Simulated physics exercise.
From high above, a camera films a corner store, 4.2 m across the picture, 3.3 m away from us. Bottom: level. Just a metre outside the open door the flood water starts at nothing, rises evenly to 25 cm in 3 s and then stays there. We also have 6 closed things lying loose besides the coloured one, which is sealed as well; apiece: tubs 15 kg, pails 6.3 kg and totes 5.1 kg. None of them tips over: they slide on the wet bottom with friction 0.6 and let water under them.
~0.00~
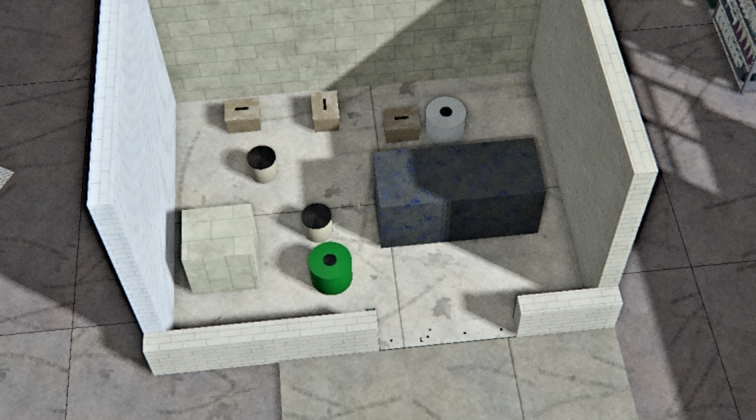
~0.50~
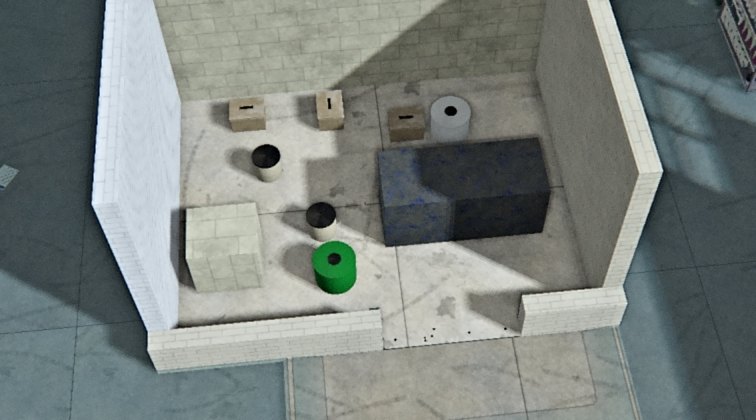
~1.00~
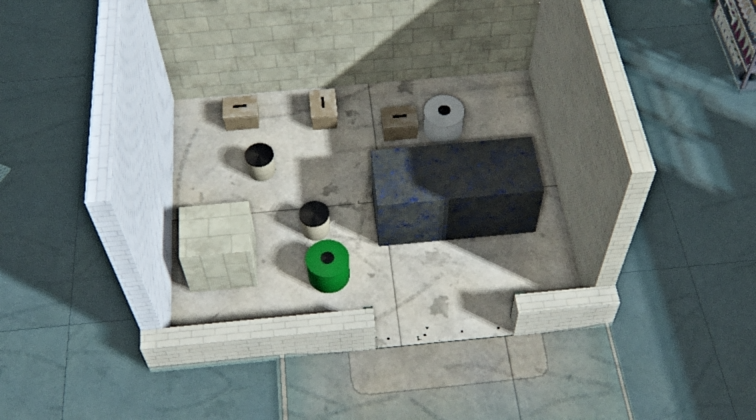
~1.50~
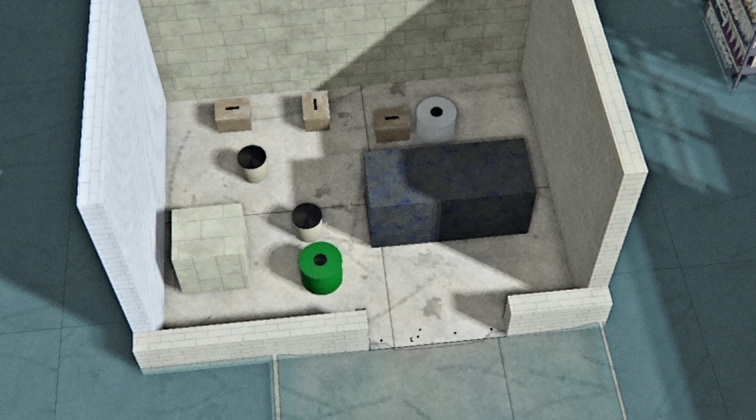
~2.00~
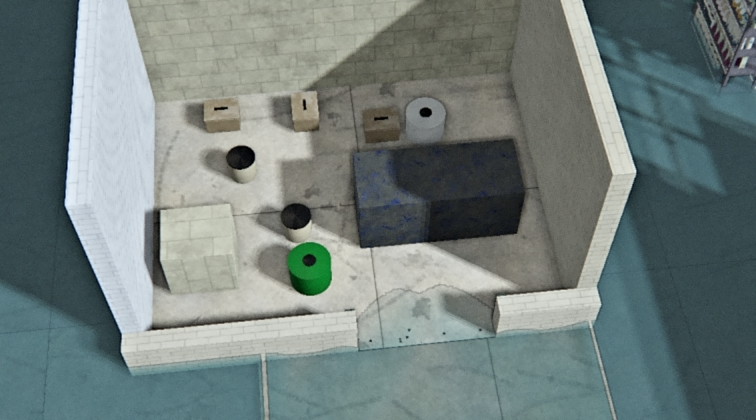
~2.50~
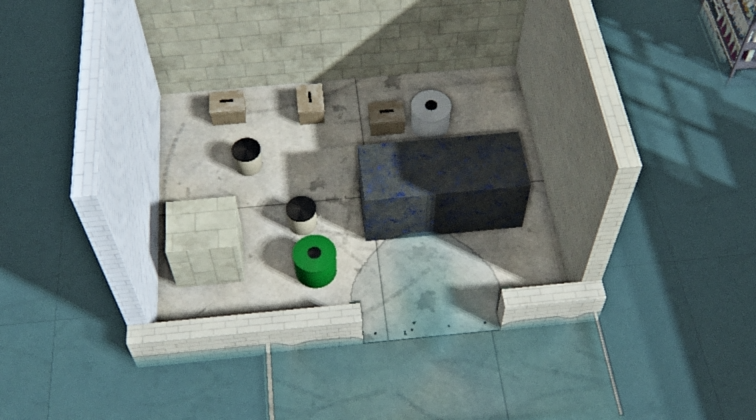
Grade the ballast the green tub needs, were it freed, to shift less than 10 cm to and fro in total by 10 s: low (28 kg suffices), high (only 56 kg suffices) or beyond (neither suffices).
Grade: High.
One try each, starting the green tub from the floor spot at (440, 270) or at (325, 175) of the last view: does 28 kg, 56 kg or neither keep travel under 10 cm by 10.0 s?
Well, at the first spot you need the heavier weight, and at the second either weight will do.
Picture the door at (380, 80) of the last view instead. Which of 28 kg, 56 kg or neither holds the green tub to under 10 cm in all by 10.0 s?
There even the lighter works.
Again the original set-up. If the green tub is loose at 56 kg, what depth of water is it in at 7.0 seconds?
Depth: Approx. 10 cm.
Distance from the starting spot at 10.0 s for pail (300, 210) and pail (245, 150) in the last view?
80 cm, 140 cm.
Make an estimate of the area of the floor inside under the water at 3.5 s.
Roughly 3.0 m2 of it is wet.
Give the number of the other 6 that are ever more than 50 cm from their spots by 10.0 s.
Tally: 4.
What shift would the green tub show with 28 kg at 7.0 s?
Shift: Roughly 40 cm.
After 3.5 s the green tub would be 0 cm from its start with 28 kg and 0 cm from its start with 56 kg; 4 cm of water round it then.
After 4.5 s the green tub would be 2 cm from its start with 28 kg and 0 cm from its start with 56 kg; 7 cm of water round it then.
After 7.0 s the green tub would be 37 cm from its start with 28 kg and 0 cm from its start with 56 kg; 10 cm of water round it then.
After 10.0 s the green tub would be 94 cm from its start with 28 kg and 0 cm from its start with 56 kg; 12 cm of water round it then.
